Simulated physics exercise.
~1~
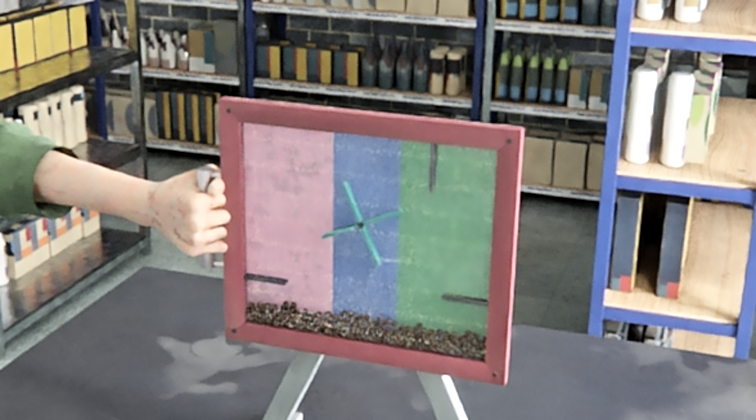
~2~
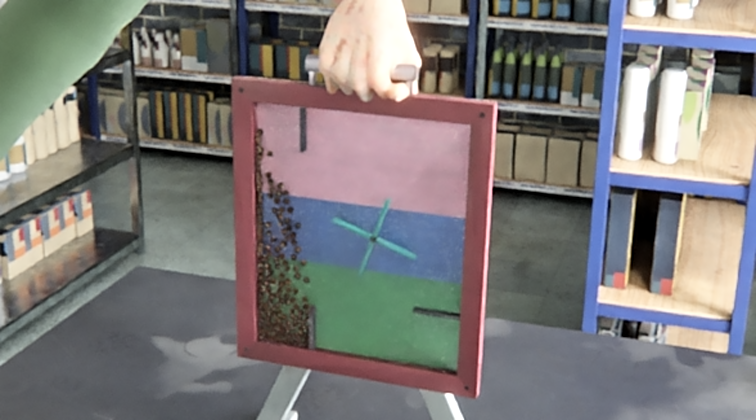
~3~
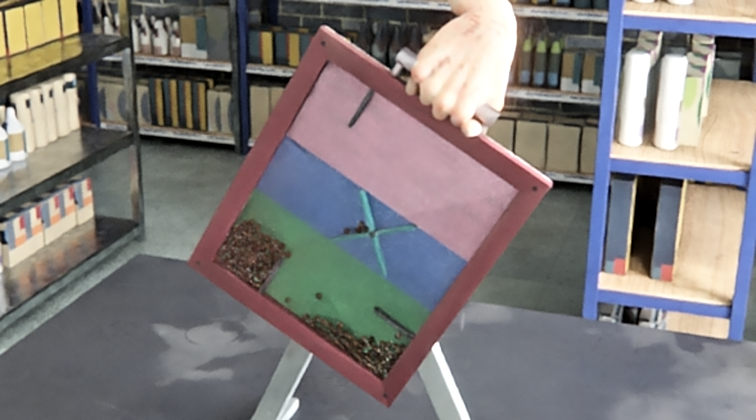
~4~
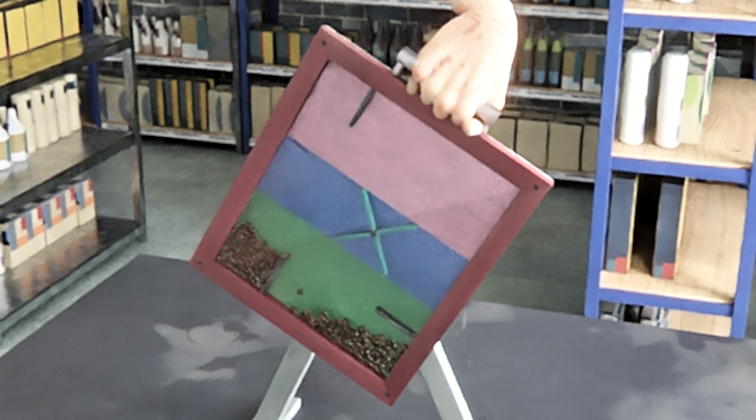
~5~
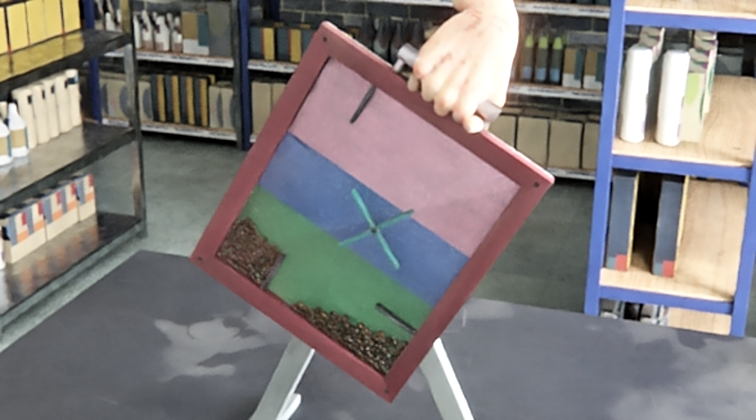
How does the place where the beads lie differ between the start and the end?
At the start the beads lie in a layer along the bottom of the case, across all three coloured strips. At the end they rest further to the left as a whole and a little higher, in two heaps on the green strip.
